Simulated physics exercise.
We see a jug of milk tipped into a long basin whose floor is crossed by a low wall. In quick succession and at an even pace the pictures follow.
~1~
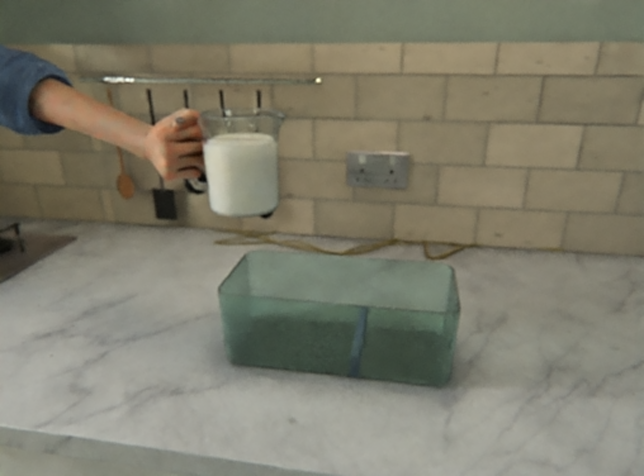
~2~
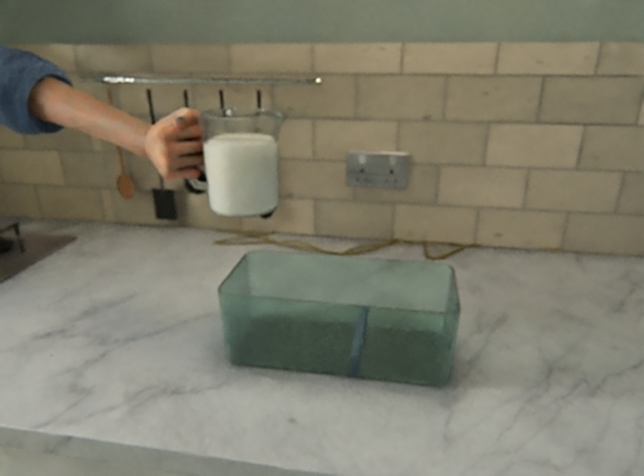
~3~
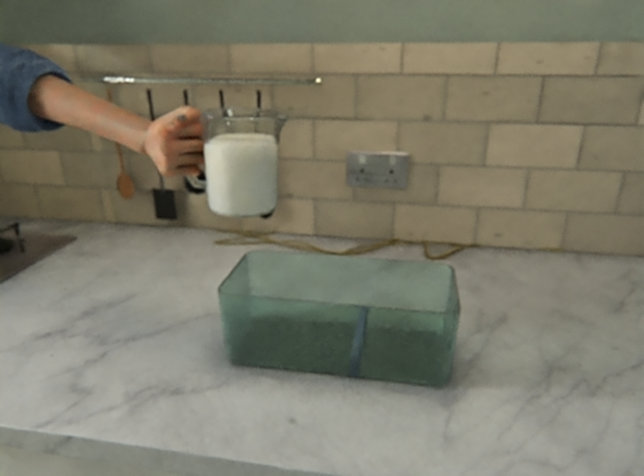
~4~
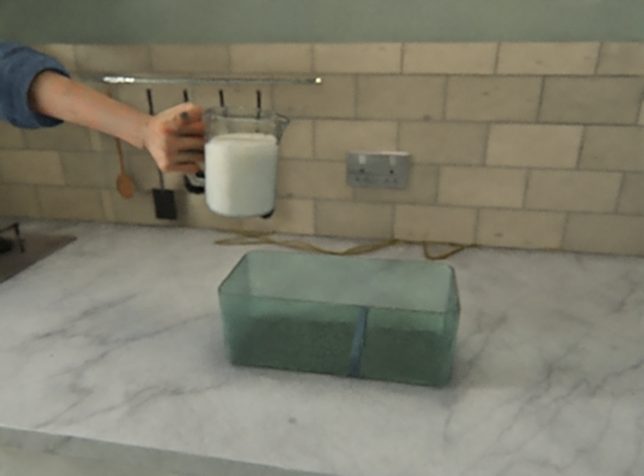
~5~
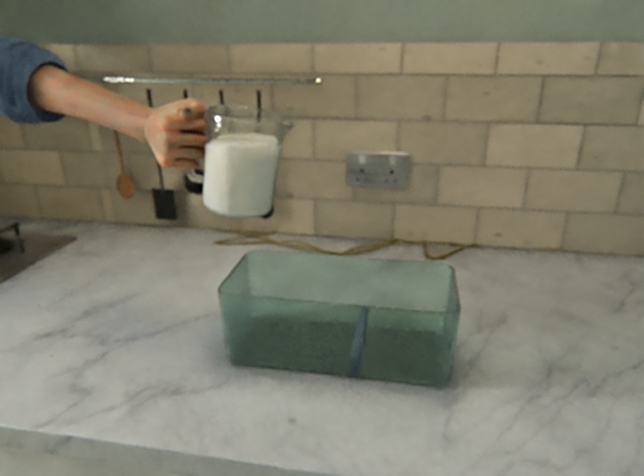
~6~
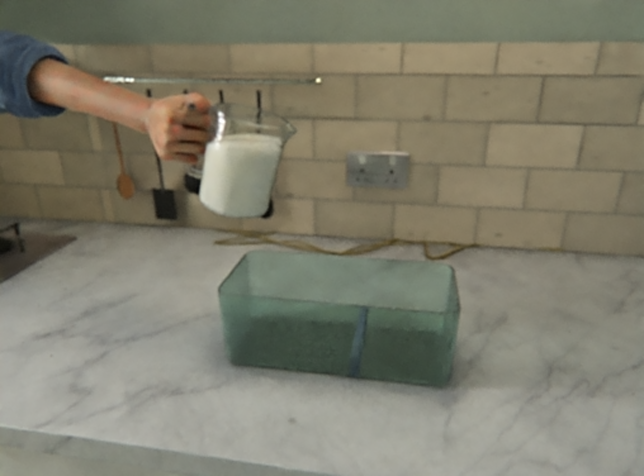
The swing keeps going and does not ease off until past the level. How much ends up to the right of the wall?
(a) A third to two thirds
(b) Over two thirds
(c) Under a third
Under a third (c).
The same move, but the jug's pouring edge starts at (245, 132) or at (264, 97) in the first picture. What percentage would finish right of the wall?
10 %, then 10 %.
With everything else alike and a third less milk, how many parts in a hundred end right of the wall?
I'd put it at around 5 %.
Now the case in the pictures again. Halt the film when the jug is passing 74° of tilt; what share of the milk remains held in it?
85 in a hundred.
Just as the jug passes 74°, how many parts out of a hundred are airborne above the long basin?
15 per cent.
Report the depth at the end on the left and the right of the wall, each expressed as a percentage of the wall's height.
60 left, 20 right, give or take.
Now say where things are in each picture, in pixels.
The first picture shows tilt 0°; pouring edge (285, 116); surface from (210, 138) to (275, 140); the long basin's rim runs from (233, 271) to (456, 288); the wall's top is at (360, 330).
The second picture shows tilt 1°; pouring edge (286, 116); surface from (210, 138) to (276, 140).
The third picture shows tilt 3°; pouring edge (287, 118); surface from (210, 138) to (276, 141).
The fourth picture shows tilt 6°; pouring edge (290, 121); surface from (212, 138) to (278, 140).
The fifth picture shows tilt 10°; pouring edge (293, 125); surface from (212, 139) to (280, 141).
The sixth picture shows tilt 16°; pouring edge (296, 131); surface from (214, 140) to (282, 142).
A moment on, the jug is tipped part way and 85 per cent is still to pour, 1 is left of the wall and 0 right of it.
Next, the jug is tipped right over and 23 per cent is still to pour, 42 is left of the wall and 12 right of it.
Then the jug is tipped right over and 0 per cent is still to pour, 79 is left of the wall and 15 right of it.
Later the jug is tipped right over and 0 per cent is still to pour, 79 is left of the wall and 18 right of it.
At rest 79 per cent lies left of the wall, 18 right of it and 3 outside.
